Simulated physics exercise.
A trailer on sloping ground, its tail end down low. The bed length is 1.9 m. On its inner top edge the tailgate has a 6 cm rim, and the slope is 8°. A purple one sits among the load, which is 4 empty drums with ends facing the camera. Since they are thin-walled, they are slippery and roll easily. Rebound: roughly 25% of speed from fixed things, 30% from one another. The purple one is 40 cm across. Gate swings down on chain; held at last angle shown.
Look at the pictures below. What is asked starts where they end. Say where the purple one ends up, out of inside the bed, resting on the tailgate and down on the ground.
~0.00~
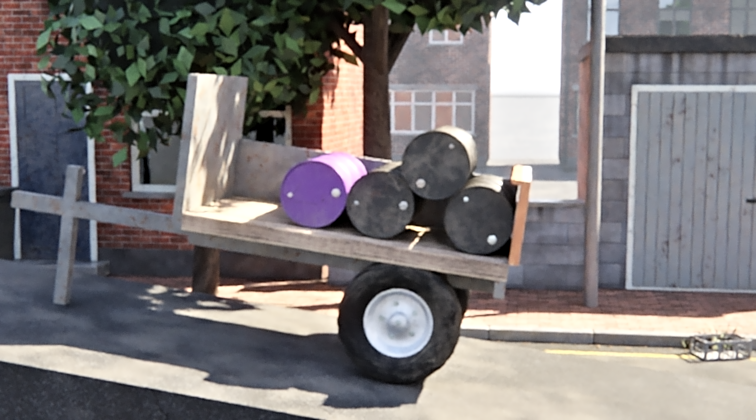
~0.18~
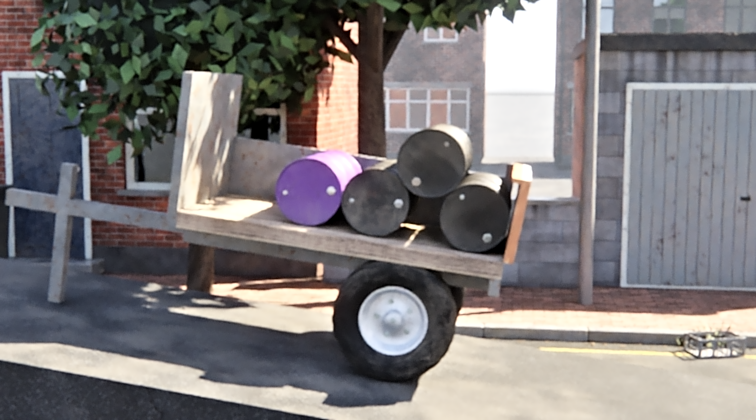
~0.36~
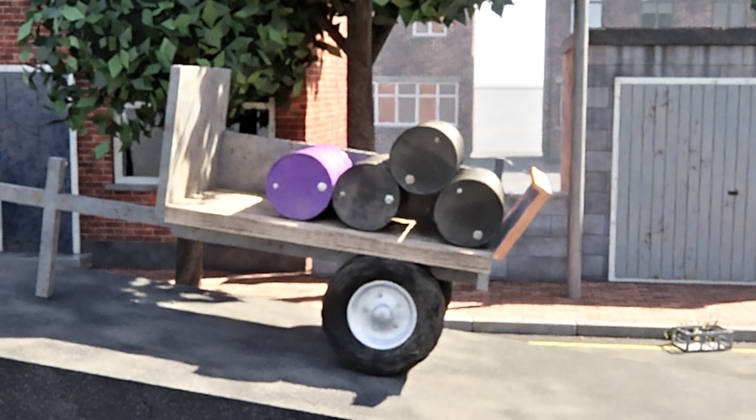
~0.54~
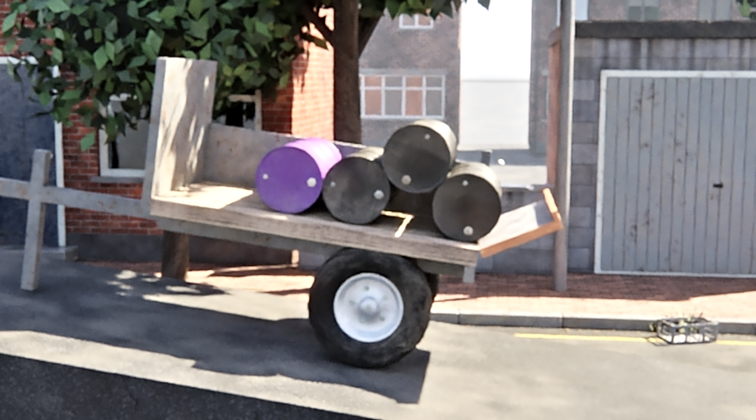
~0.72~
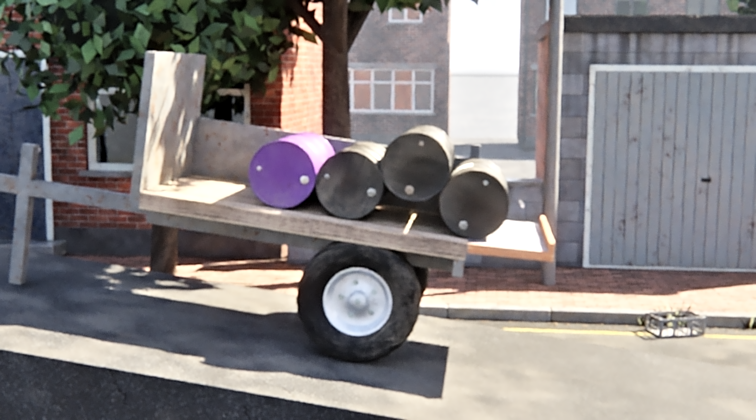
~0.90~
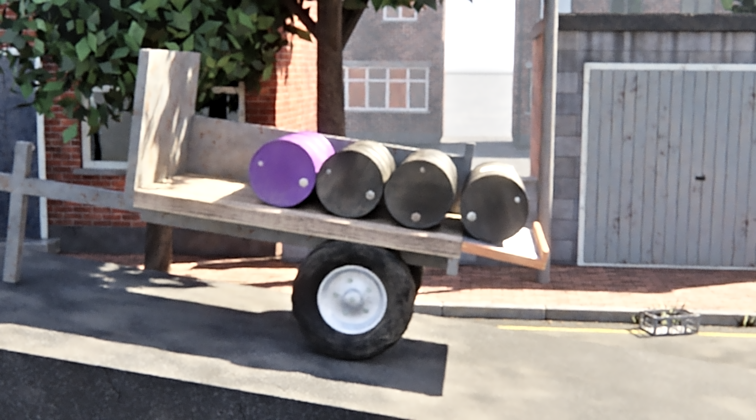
The purple one ends up down on the ground.
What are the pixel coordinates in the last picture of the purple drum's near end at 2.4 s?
Near (447, 199).
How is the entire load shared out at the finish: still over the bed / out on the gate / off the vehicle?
Respectively 0, 0, 4.
After 1.6 s, purple is on the bed, 80 cm short of the hinge, rolling right; 1 of 4 is out.
After 2.4 s, purple is on the bed, 10 cm short of the hinge, rolling right; 2 of 4 are out.
After 3.3 s, purple is dropping off the gate; 4 of 4 are out.
At rest (5.0 s), purple is out on the ground; 4 of 4 are out.
